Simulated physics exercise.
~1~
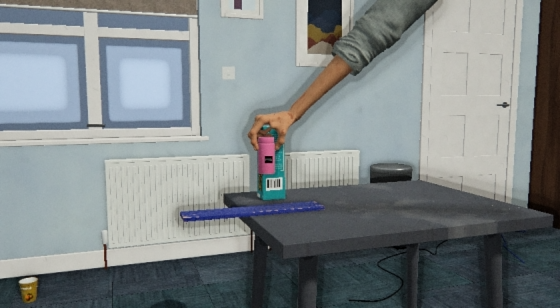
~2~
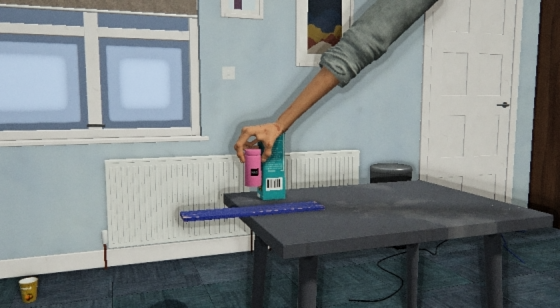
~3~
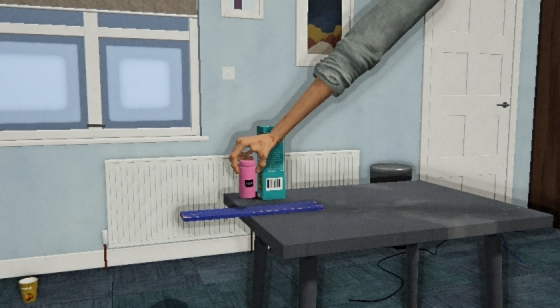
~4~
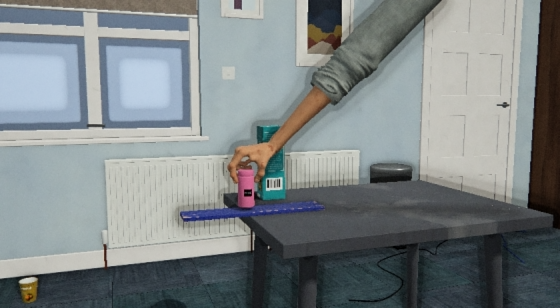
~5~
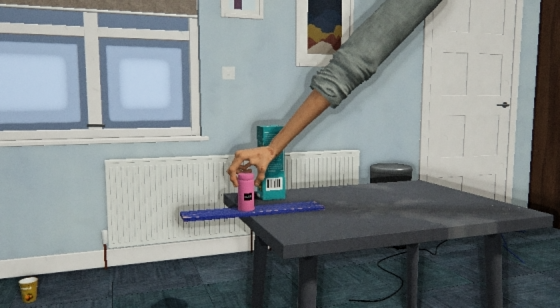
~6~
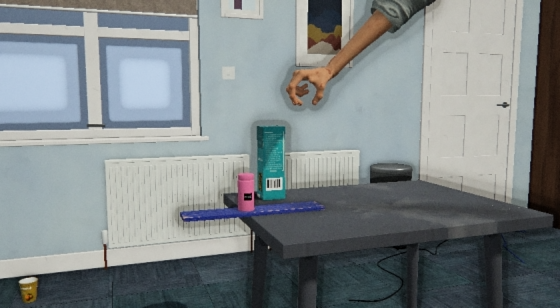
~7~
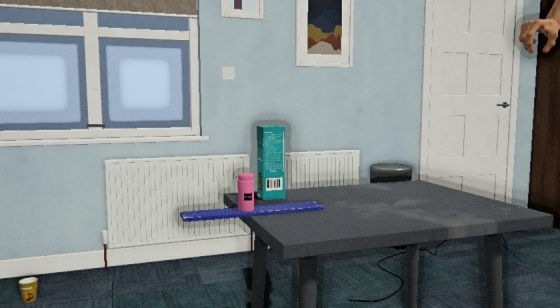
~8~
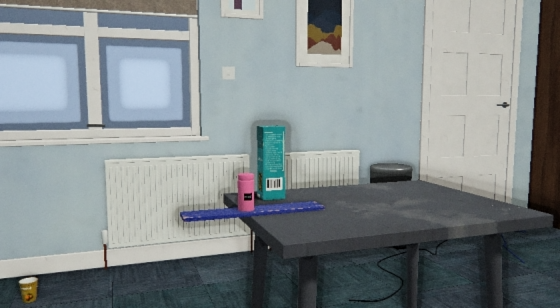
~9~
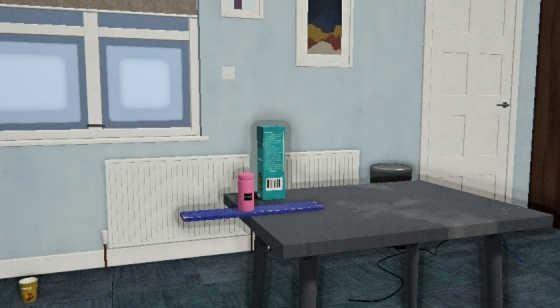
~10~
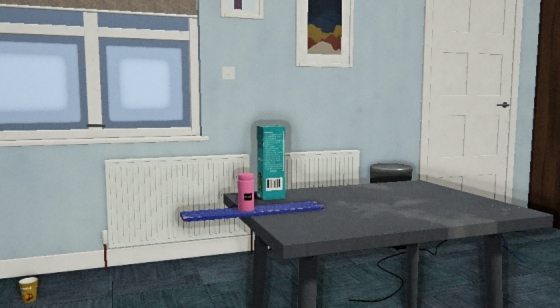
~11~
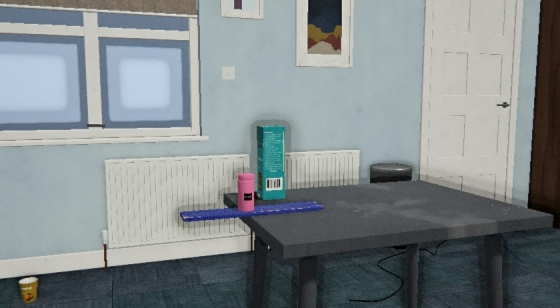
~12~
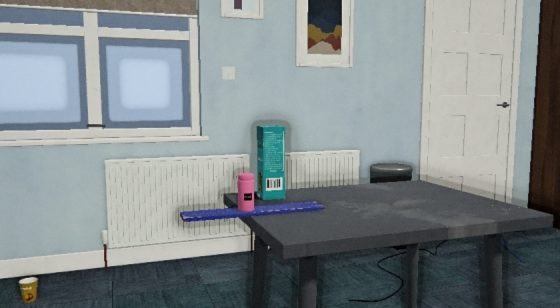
In the video, a hand lowers a pink shaker to the left of a turquoise carton, near the inner end of a blue plank jutting past a dark table's edge, then lets go and withdraws to the right, leaving the shaker upright and everything still.
